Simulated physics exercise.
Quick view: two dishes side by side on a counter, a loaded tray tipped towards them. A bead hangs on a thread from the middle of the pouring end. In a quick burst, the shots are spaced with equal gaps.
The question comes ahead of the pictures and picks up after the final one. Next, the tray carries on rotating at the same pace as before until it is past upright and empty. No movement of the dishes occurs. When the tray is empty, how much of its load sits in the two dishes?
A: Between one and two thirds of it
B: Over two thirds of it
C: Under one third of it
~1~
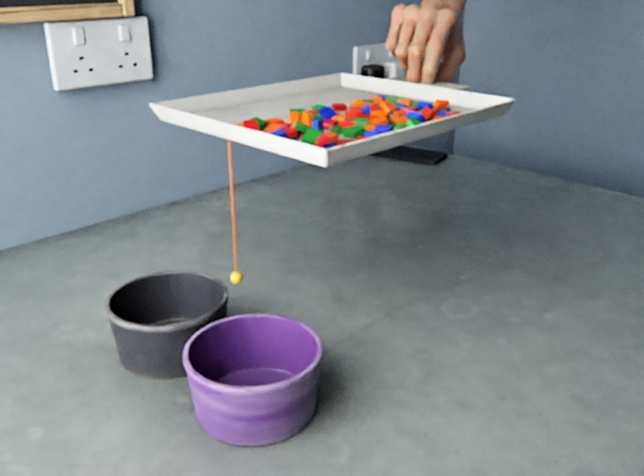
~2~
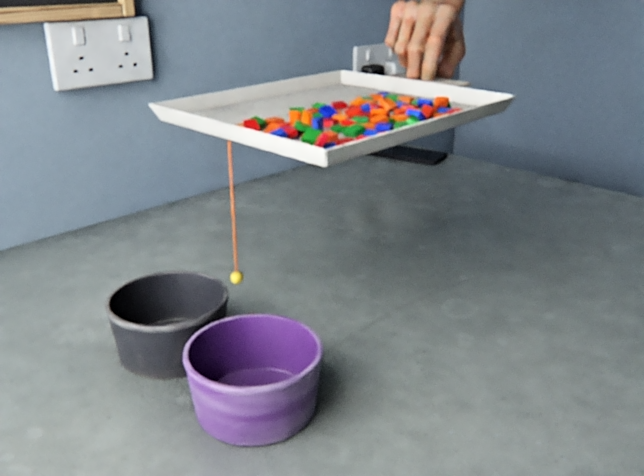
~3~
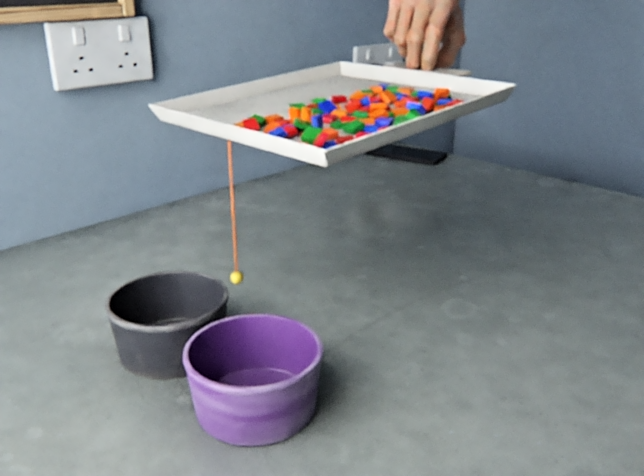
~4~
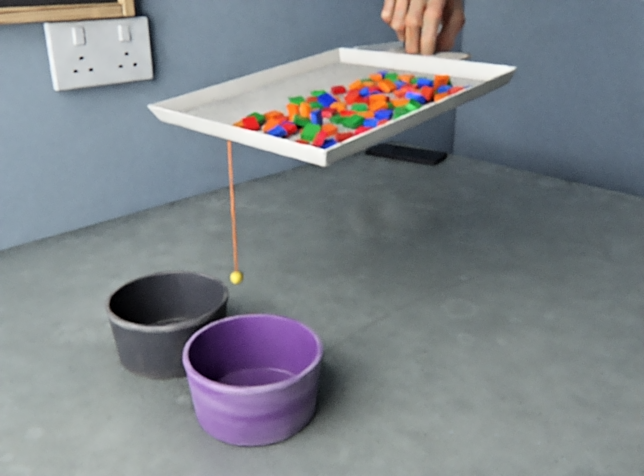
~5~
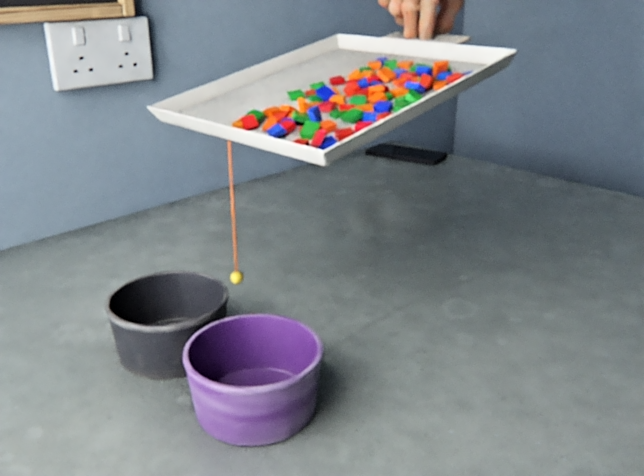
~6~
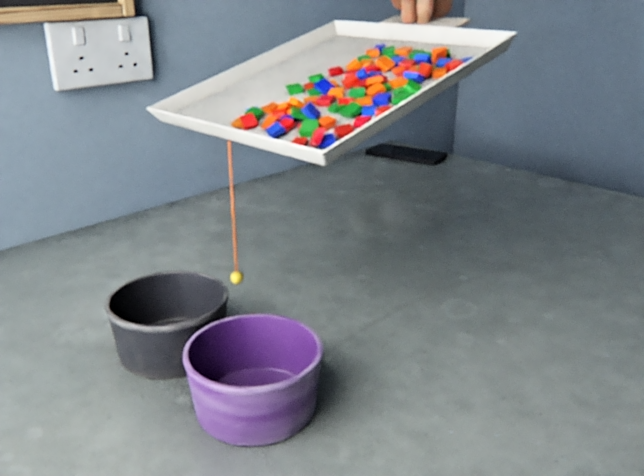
B.
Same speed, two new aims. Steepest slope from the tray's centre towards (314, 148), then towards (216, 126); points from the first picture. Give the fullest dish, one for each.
For the first place you'd get the right-placed dish, for the second the left-placed dish.
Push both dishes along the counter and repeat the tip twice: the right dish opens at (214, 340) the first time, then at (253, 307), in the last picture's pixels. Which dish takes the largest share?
Run 1: The one on the right side. Run 2: The one on the right side.
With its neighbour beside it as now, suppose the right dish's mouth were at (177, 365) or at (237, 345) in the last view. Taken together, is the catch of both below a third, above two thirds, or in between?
In order: Under a third, then above two thirds.
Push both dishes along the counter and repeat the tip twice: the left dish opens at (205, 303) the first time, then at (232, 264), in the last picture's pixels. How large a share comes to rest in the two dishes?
First placement: Some 80 %; second placement: Some 0 %.
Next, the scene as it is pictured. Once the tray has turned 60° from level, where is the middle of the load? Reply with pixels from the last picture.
In the last view the centre sits at roughly (256, 126).
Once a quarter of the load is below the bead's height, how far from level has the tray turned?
Reading: Some 80°.
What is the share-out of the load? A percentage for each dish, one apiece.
Estimate - left dish 40 percent, right dish 50 percent.
Soon, tray tipped steeply; nearly all on the tray; a stray few in the right dish; a stray few in the air.
A while on, tray tipped right over; about a third in the right dish; about a third in the left dish; a small part outside both; about a quarter in the air.
Towards the end, tray tipped past a quarter turn; about half in the right dish; about a third in the left dish; a small part outside both.
Finally, tray tipped past a quarter turn; about half in the right dish; about a third in the left dish; a small part outside both.
